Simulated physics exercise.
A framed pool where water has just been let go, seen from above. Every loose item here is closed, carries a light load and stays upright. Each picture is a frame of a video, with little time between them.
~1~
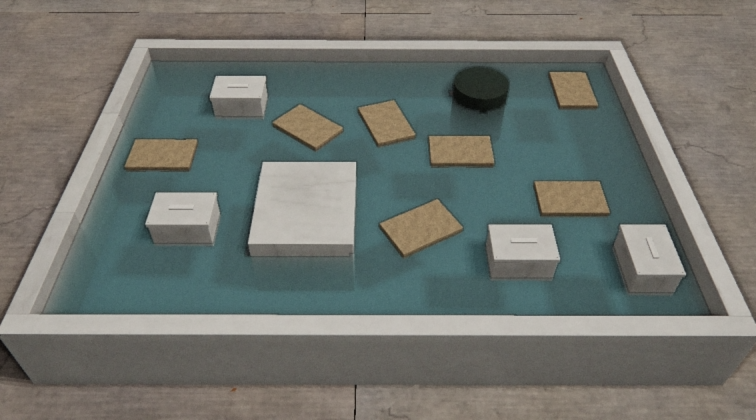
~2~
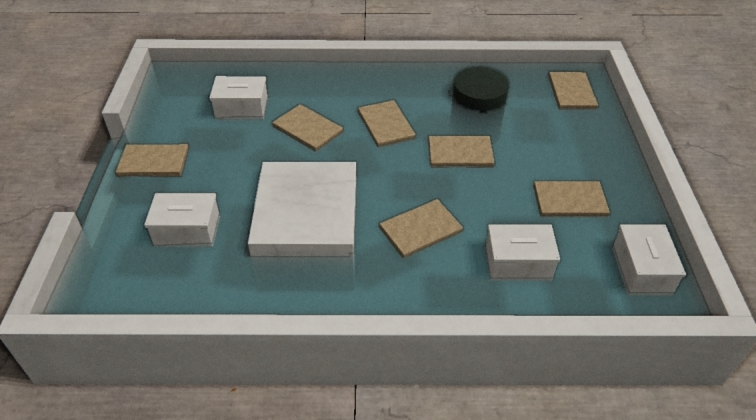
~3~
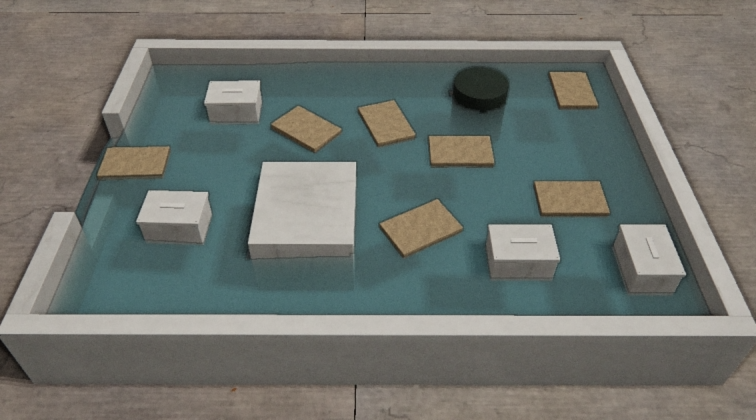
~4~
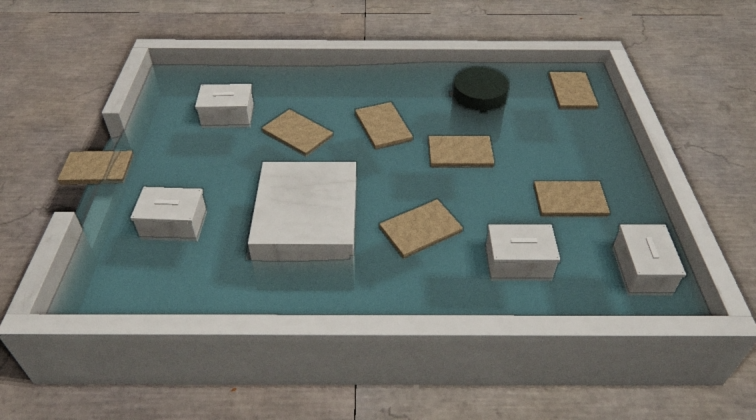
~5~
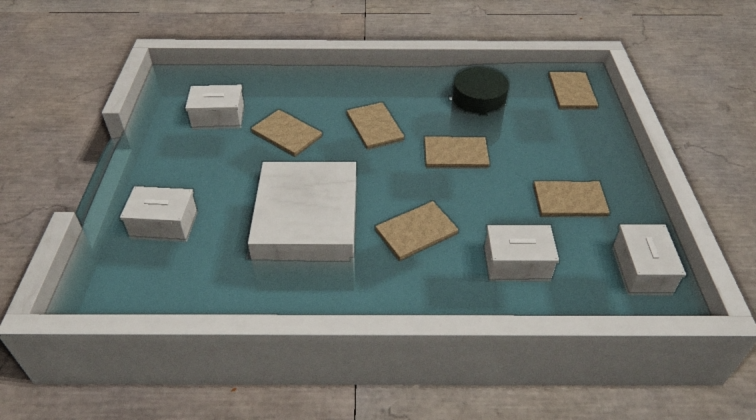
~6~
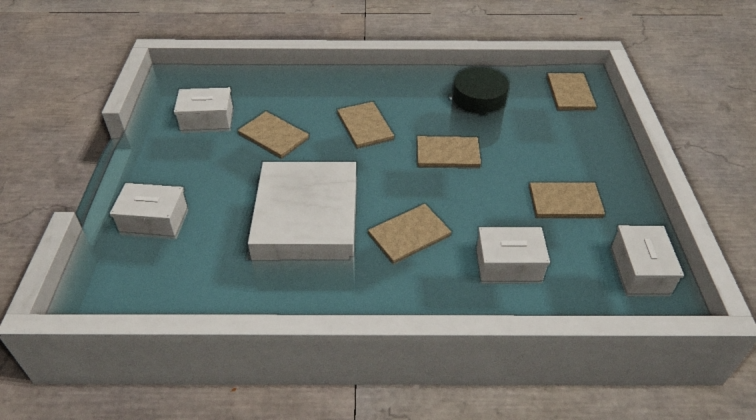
In a white-framed pool of teal water, tan slabs and white boxes float around a pale square block and a dark round object. A gap opens in the left wall, and the nearest slab slides out through it and disappears from view. The two left boxes and several other slabs drift slightly left.
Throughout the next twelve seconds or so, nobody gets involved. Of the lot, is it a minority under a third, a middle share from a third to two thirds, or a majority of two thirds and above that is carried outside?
Well, what gets flushed out makes up a share in the middle third.
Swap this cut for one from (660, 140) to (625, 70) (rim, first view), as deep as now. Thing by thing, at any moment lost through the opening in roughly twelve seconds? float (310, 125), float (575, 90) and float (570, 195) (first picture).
One after the other: No, out, gone.
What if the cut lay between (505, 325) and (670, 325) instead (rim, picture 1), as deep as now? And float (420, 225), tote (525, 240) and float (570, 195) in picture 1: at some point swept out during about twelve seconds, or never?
Lost - lost - lost.
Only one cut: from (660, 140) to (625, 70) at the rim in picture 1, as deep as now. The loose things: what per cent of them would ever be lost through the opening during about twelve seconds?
It works out at 40 percent.
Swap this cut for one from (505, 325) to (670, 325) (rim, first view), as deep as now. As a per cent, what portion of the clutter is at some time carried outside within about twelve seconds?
I'd guess around 50 percent.
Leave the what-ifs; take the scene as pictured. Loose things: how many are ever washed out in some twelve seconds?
The count is 4.
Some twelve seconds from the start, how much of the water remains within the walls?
Roughly 66 in a hundred.
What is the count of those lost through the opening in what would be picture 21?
The number works out to 4.
A moment on, 1 of 11 are out; 10 afloat.
Next, 3 of 11 are out; 8 afloat.
Later, 4 of 11 are out; 7 afloat.
In the end, 4 of 11 are out; 7 afloat.
